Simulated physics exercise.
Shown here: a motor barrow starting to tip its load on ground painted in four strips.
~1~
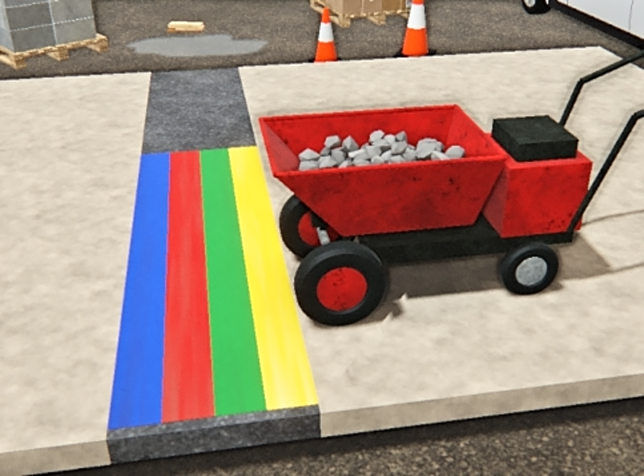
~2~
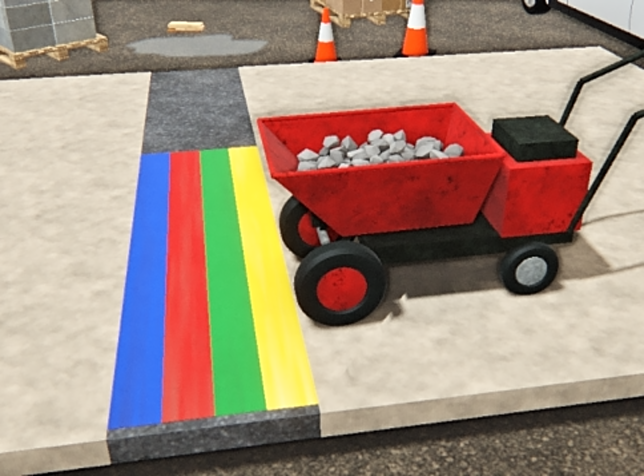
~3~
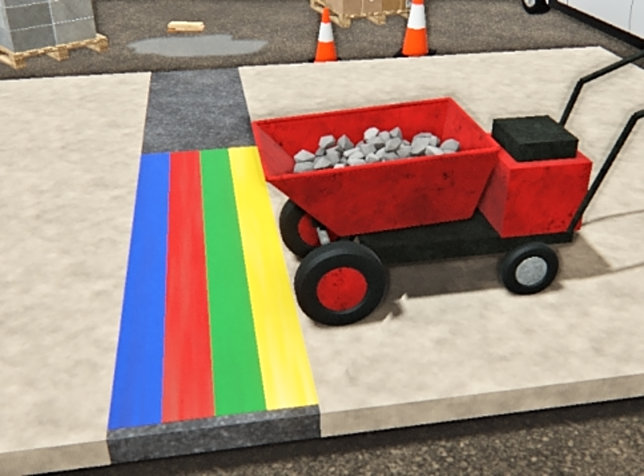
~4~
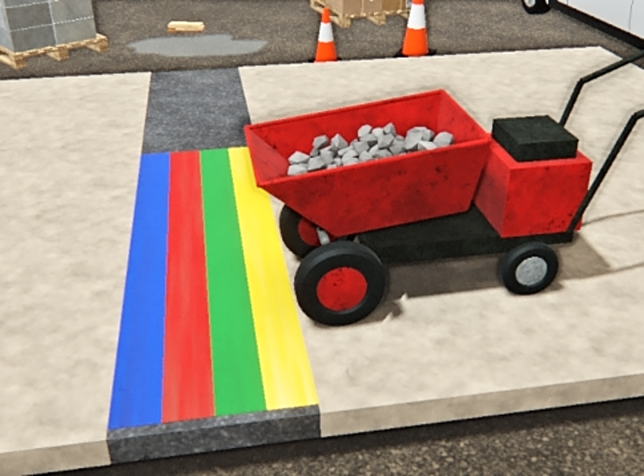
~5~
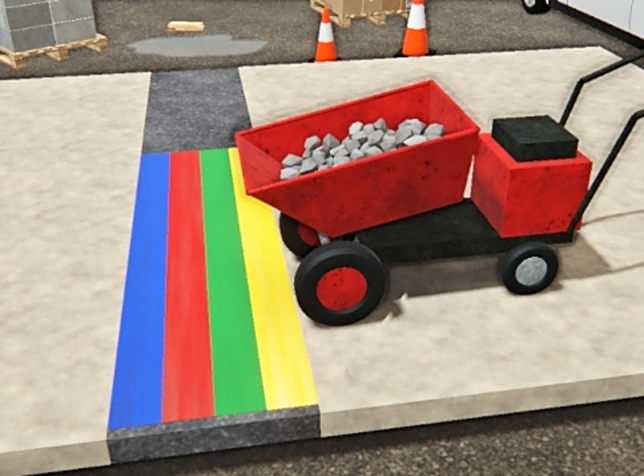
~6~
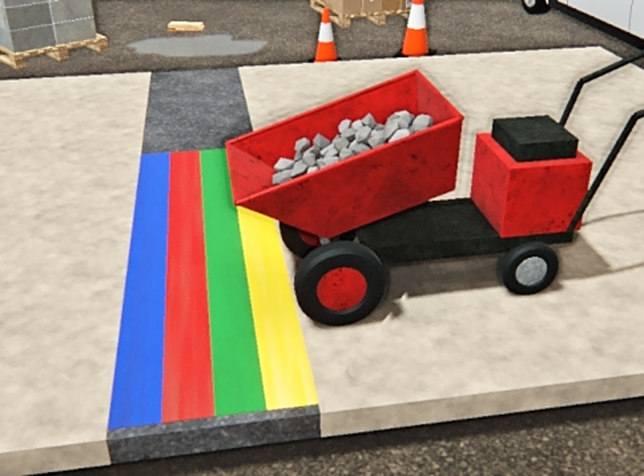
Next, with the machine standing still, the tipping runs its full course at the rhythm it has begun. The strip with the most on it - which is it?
That is the blue strip.
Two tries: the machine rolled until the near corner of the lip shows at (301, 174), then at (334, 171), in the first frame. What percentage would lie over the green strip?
I'd expect close to 10 per cent and then close to 20 per cent.
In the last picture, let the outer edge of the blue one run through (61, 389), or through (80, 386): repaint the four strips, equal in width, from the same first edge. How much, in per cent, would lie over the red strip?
40 and 30 percent, roughly.
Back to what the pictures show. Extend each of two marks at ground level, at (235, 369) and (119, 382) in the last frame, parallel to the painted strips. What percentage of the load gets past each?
I'd say some 70 in a hundred, and after that 30 in a hundred.
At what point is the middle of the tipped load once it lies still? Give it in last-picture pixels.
Once it all stops, the middle lies near (143, 301).
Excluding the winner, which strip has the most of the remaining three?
Runner-up - red.
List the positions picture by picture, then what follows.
Lip of the skip at (276, 176), level; top of the load at (387, 158), broken stones; yellow strip at (284, 358); green strip at (236, 364); red strip at (188, 369); blue strip at (138, 375), in the first picture.
Lip of the skip at (274, 177), level; top of the load at (386, 157), in the second picture.
Lip of the skip at (268, 180), tipped barely; top of the load at (405, 156), in the third picture.
Lip of the skip at (259, 186), tipped a little; top of the load at (399, 151), in the fourth picture.
Lip of the skip at (248, 193), tipped a little; top of the load at (409, 150), in the fifth picture.
Lip of the skip at (237, 204), tipped clearly; top of the load at (398, 144); yellow strip at (284, 358); green strip at (236, 364); red strip at (188, 369); blue strip at (138, 375), in the sixth picture.
Soon, skip tipped steeply; all in the skip.
A while on, skip tipped right over; most in the skip; a small part over the red strip; a small part over the blue strip; a stray few off the paint.
Towards the end, skip tipped right over; about a quarter in the skip; a stray few over the green strip; about a quarter over the red strip; about a third over the blue strip; about a quarter off the paint.
Finally, skip tipped right over; about a quarter in the skip; none over the yellow strip; a stray few over the green strip; about a quarter over the red strip; about a third over the blue strip; about a quarter off the paint.
